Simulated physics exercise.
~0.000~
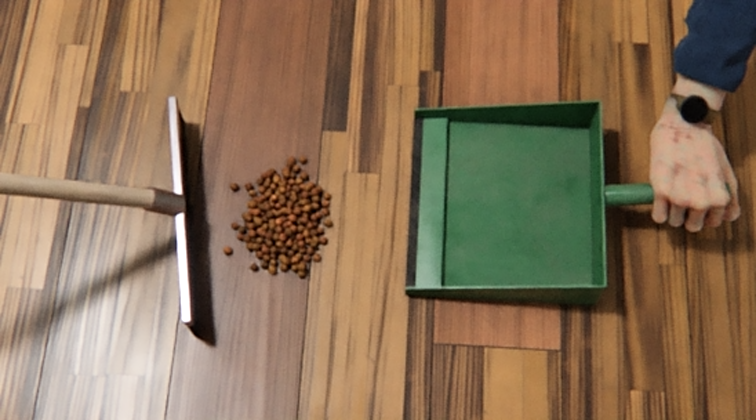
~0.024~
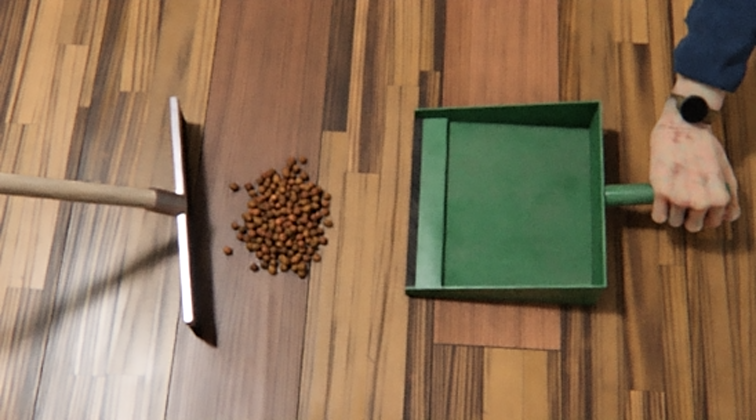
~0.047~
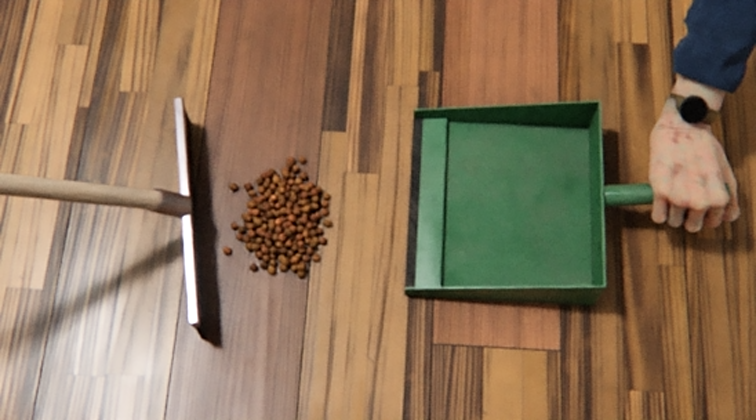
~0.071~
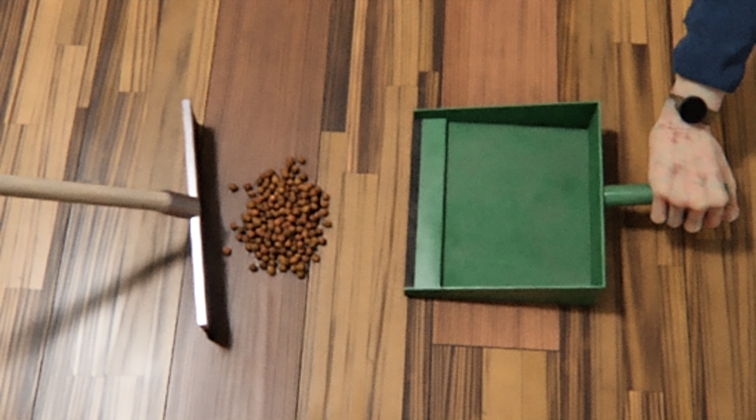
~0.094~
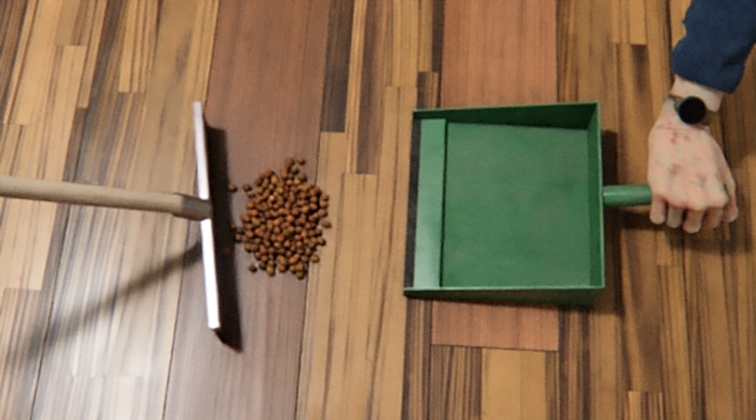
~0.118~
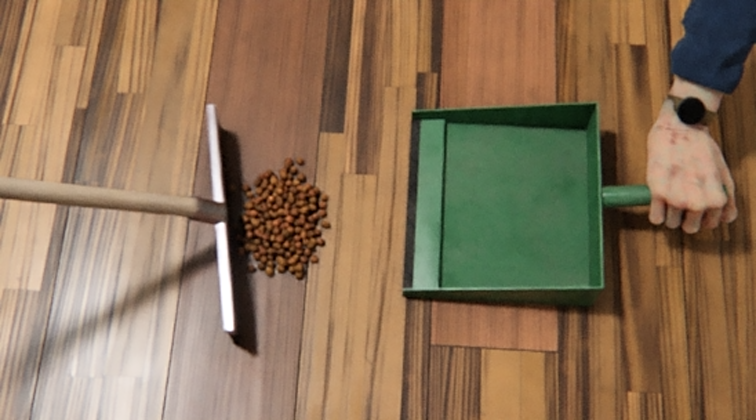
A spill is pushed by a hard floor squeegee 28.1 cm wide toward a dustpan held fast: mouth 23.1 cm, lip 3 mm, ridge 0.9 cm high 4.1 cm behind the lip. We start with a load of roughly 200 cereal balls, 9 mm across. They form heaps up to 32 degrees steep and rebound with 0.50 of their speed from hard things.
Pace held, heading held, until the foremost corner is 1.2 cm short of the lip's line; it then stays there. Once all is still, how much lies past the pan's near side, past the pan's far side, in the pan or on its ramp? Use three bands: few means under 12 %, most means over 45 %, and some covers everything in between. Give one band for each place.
Near side: Few, far side: Few, pan: Some.
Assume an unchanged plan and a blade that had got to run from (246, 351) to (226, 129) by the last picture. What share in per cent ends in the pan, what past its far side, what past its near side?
The pan gets 20, the far side 5 and the near side 15.
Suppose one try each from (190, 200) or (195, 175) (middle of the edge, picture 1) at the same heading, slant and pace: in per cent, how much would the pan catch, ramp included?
About 25 and 35 per cent.
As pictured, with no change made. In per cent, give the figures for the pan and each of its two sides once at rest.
Near 5, far 5, pan 20, all in per cent.
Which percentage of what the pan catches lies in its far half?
Roughly 20 in a hundred.
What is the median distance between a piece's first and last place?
Some 14 cm.
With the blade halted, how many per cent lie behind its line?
Close to 0 percent.
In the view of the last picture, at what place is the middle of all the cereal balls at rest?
I'd say roughly (399, 220).
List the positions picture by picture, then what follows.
In the first frame, blade from (188, 321) to (174, 104), moved 0.0 cm, 0 of the pieces shifted so far; middle of the pieces at (283, 222); pan at (517, 209).
In the second frame, blade from (190, 321) to (176, 104), moved 0.2 cm, 0 of the pieces shifted so far; middle of the pieces at (283, 222).
In the third frame, blade from (195, 322) to (180, 105), moved 0.8 cm, 0 of the pieces shifted so far; middle of the pieces at (283, 222).
In the fourth frame, blade from (204, 324) to (188, 107), moved 1.9 cm, 0 of the pieces shifted so far; middle of the pieces at (282, 222).
In the fifth frame, blade from (216, 327) to (199, 109), moved 3.3 cm, 0 of the pieces shifted so far; middle of the pieces at (281, 223).
In the sixth frame, blade from (231, 330) to (213, 112), moved 5.1 cm, 1 of the pieces shifted so far; middle of the pieces at (281, 223); pan at (514, 210). Its pace works out near 0.76 m/s, heading 6 degrees towards the viewer's side.
After 0.24 s, middle of the blade 12 cm from the lip; 0 % over the lip, far side 0 %, near side 0 %.
Then, at 0.33 s, middle of the blade 6 cm from the lip; 0 % over the lip, far side 0 %, near side 5 %.
Then, at 0.55 s, middle of the blade 4 cm from the lip; 20 % over the lip, far side 5 %, near side 5 %.
By 1.4 s all is still; near side 5 %, far side 5 %, pan 20 %, in front of the lip or behind the blade 70 %.
